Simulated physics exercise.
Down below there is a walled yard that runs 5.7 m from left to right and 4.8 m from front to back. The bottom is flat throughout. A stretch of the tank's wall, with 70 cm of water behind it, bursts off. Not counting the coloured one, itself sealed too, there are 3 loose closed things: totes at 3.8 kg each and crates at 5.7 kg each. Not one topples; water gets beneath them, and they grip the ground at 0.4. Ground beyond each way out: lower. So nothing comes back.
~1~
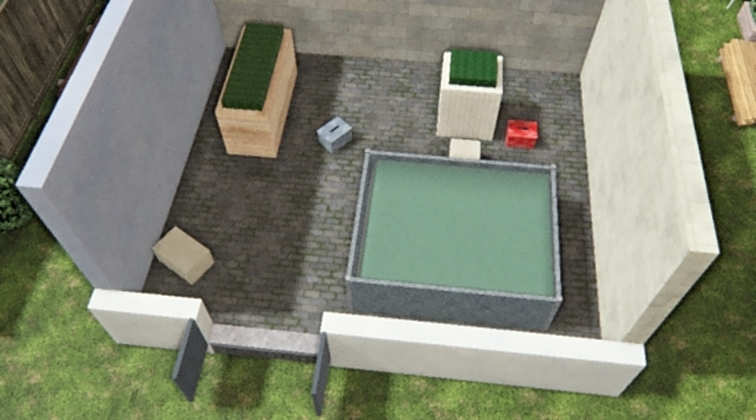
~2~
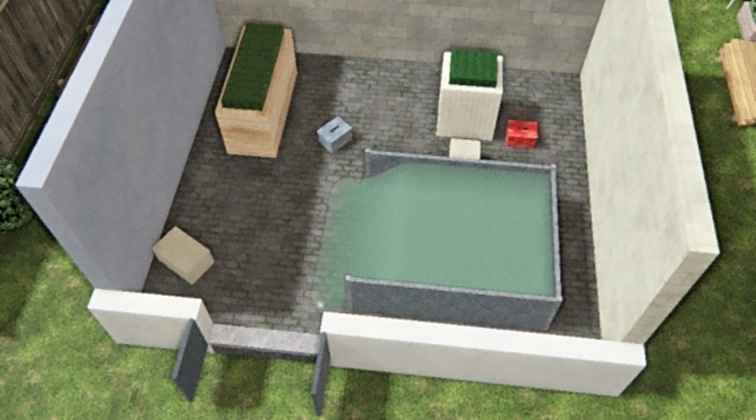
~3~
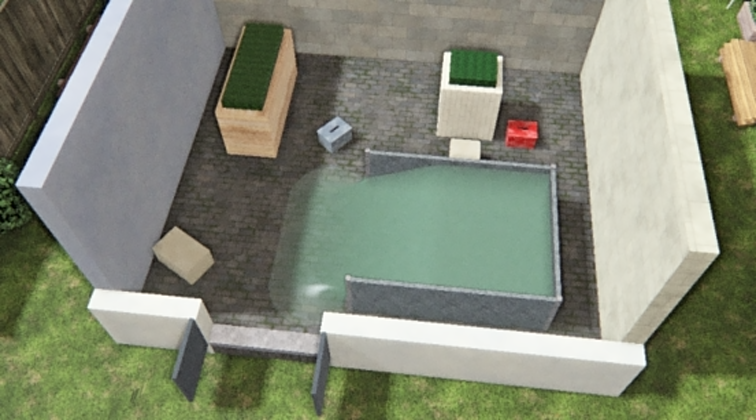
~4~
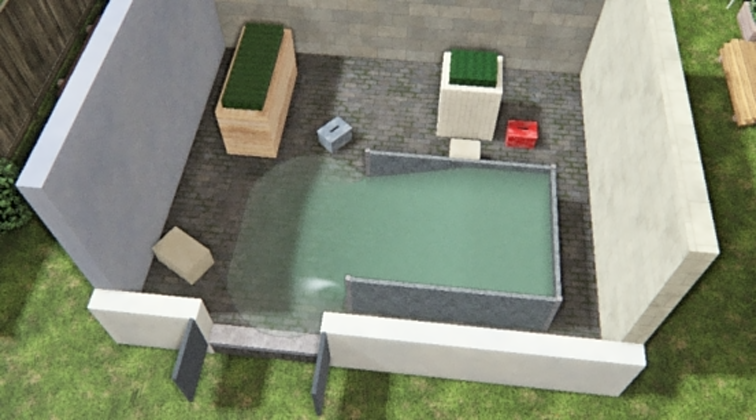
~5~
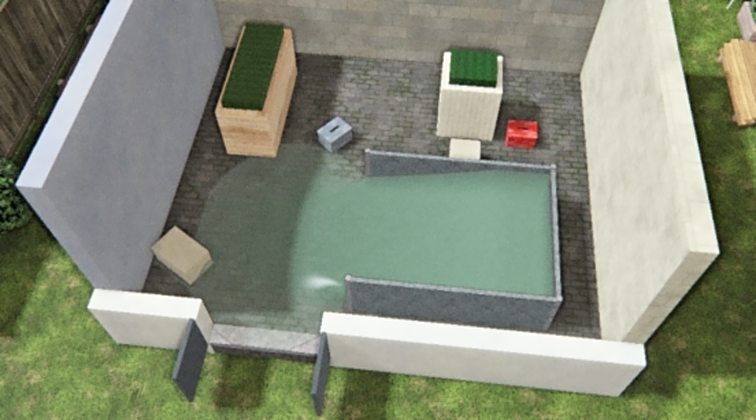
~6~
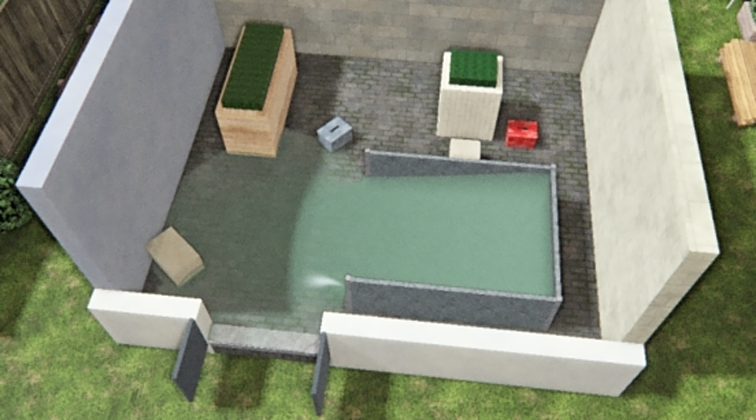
The footage shows a walled yard where the left side of a water-filled tank gives way, and greenish water spreads leftward across the paving, reaching a tan box near the left wall, which shifts slightly while a red box stays still.
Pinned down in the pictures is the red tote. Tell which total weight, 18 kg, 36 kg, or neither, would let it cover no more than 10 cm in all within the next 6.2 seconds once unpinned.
I reckon it stays put even when lighter.
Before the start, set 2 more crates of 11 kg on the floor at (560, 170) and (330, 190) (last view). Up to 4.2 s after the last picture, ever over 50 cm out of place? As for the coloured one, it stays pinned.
Result, in order - below threshold; above threshold.
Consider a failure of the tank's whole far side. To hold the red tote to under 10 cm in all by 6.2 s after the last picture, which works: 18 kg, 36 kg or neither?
Result: Neither option succeeds.
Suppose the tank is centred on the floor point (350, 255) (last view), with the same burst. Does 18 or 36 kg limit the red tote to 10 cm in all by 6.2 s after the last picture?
Then it turns out the lighter mass already works.
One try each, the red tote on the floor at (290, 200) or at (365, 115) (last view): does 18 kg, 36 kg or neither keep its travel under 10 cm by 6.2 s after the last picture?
Try 1: Both insufficient. Try 2: Greater mass required.
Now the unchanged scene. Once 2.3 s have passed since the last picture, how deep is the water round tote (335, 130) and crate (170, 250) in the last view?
About 2 and 28 cm.
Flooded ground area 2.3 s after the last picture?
The covered patch comes to about 16 m2.
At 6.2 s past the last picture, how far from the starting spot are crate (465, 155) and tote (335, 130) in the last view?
150 cm, 150 cm.
Then, 0.6 s after the last picture the red tote would be 0 cm from its start with 18 kg and 0 cm from its start with 36 kg; 0 cm of water round it then.
Then, 2.3 s after the last picture the red tote would be 0 cm from its start with 18 kg and 0 cm from its start with 36 kg; 0 cm of water round it then.
Then, 4.2 s after the last picture the red tote would be 0 cm from its start with 18 kg and 0 cm from its start with 36 kg; 0 cm of water round it then.
Then, 6.2 s after the last picture the red tote would be 0 cm from its start with 18 kg and 0 cm from its start with 36 kg; 5 cm of water round it then.
